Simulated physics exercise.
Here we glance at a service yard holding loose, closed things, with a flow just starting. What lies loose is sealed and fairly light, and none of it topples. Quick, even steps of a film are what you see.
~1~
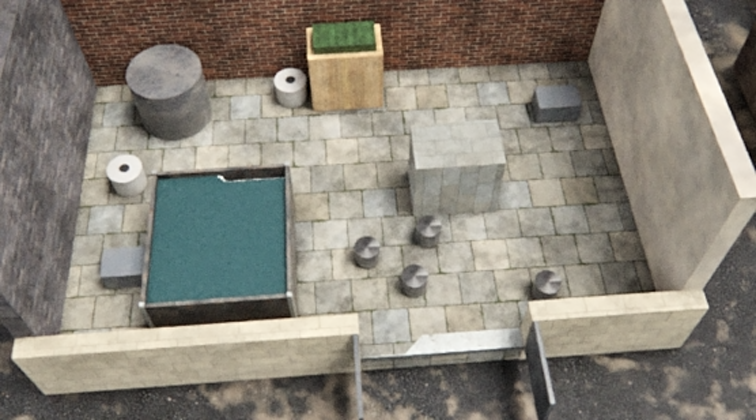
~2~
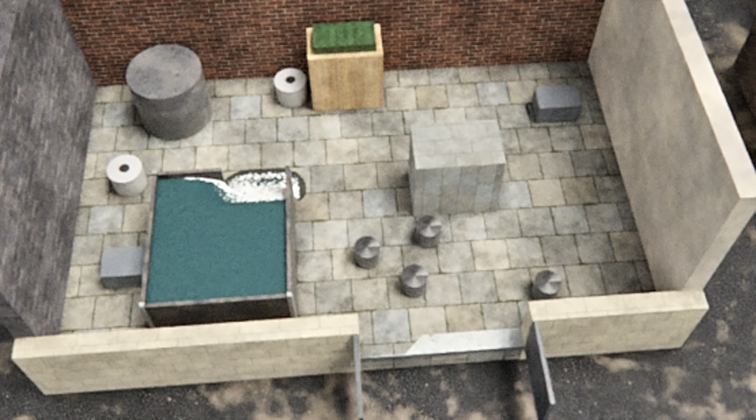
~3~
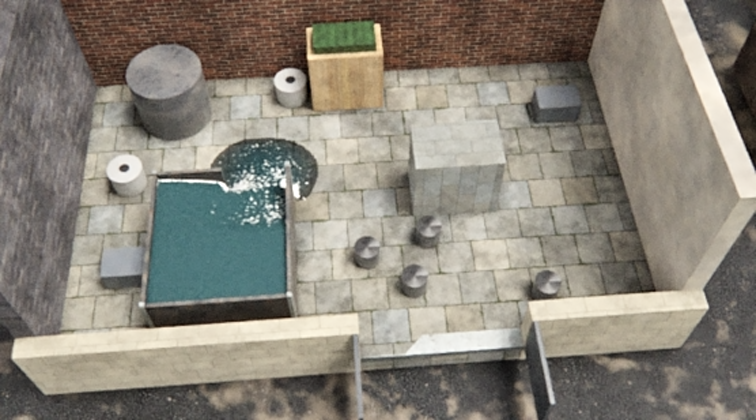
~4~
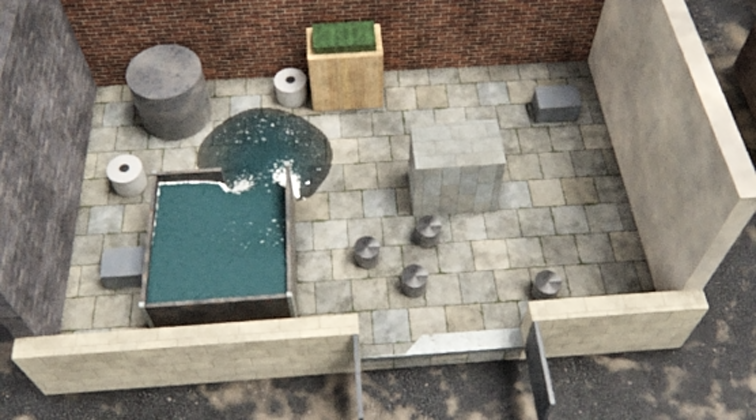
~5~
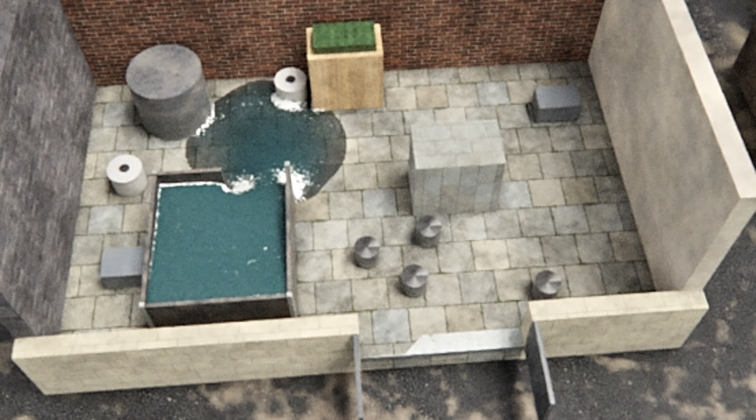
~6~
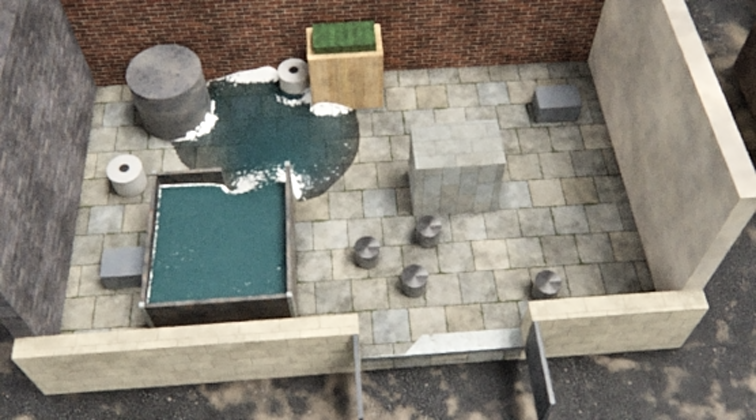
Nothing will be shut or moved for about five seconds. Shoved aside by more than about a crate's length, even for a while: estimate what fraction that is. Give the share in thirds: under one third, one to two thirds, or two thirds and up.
Share: Fewer than a third.
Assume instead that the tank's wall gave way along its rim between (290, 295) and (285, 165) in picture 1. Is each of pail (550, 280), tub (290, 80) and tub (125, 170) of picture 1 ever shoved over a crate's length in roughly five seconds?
Same order as named: Sent that far; not sent that far; not sent that far.
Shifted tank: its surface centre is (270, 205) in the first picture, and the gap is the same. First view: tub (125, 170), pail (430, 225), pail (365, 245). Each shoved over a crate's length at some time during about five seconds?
The three, one by one: Past that mark, short of that and short of that.
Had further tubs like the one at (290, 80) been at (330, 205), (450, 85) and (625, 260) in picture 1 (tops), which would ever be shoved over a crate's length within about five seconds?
First remains in place, second driven off, third remains in place.
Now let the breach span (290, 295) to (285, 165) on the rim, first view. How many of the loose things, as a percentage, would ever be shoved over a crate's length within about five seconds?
I'd guess around 60 percent of them.
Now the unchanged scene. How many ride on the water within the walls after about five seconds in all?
That would be 3.
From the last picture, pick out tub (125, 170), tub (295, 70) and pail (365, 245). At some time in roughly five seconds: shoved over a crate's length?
The first one traveled far, the second stayed within range and the third stayed within range.
A moment on, 0 of 8 are well off their spots; 1 afloat.
Next, 0 of 8 are well off their spots; 1 afloat.
Later, 0 of 8 are well off their spots; 2 afloat.
In the end, 1 of 8 are well off their spots, and 1 have been at some point; 3 afloat.
